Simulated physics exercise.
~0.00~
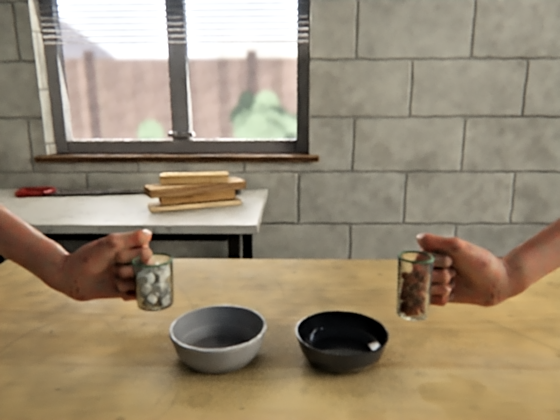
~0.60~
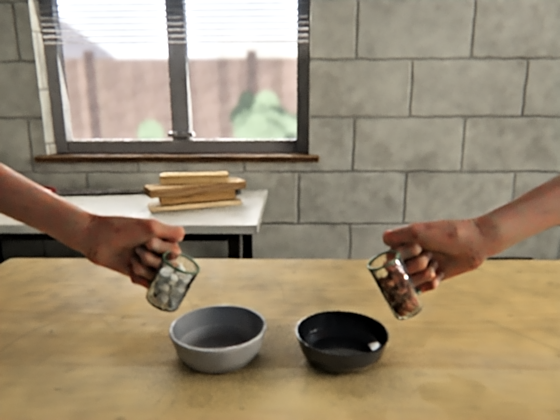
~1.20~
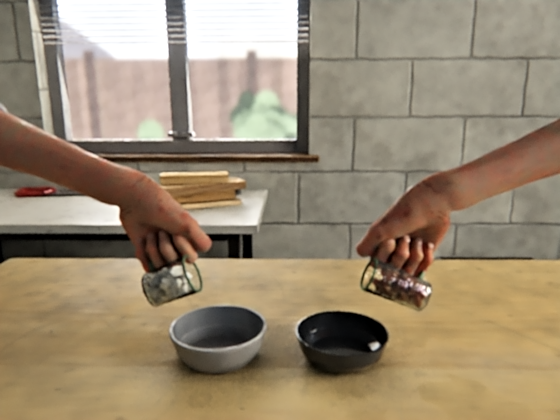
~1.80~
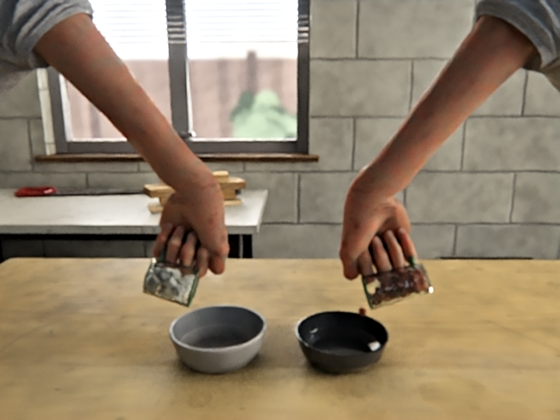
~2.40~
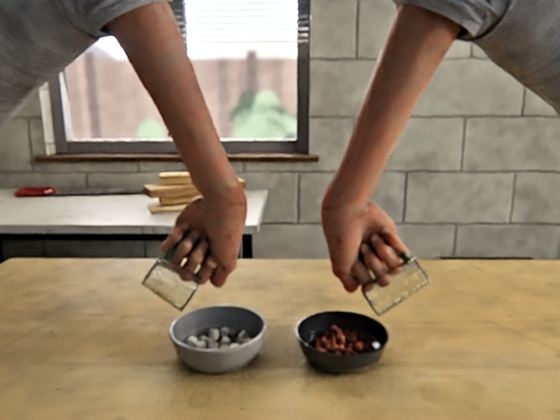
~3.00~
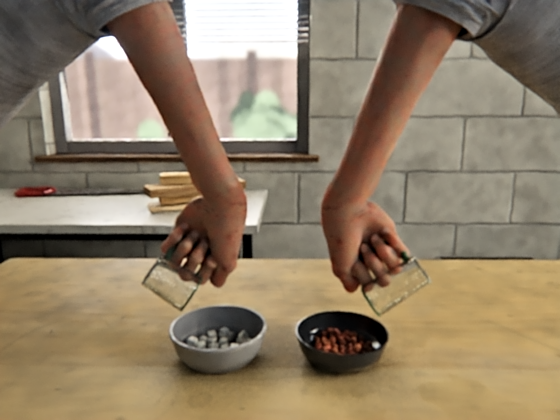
Two hands tipping clear cups of small loose pieces, filling a grey bowl with pale ones and a black bowl with reddish-brown.
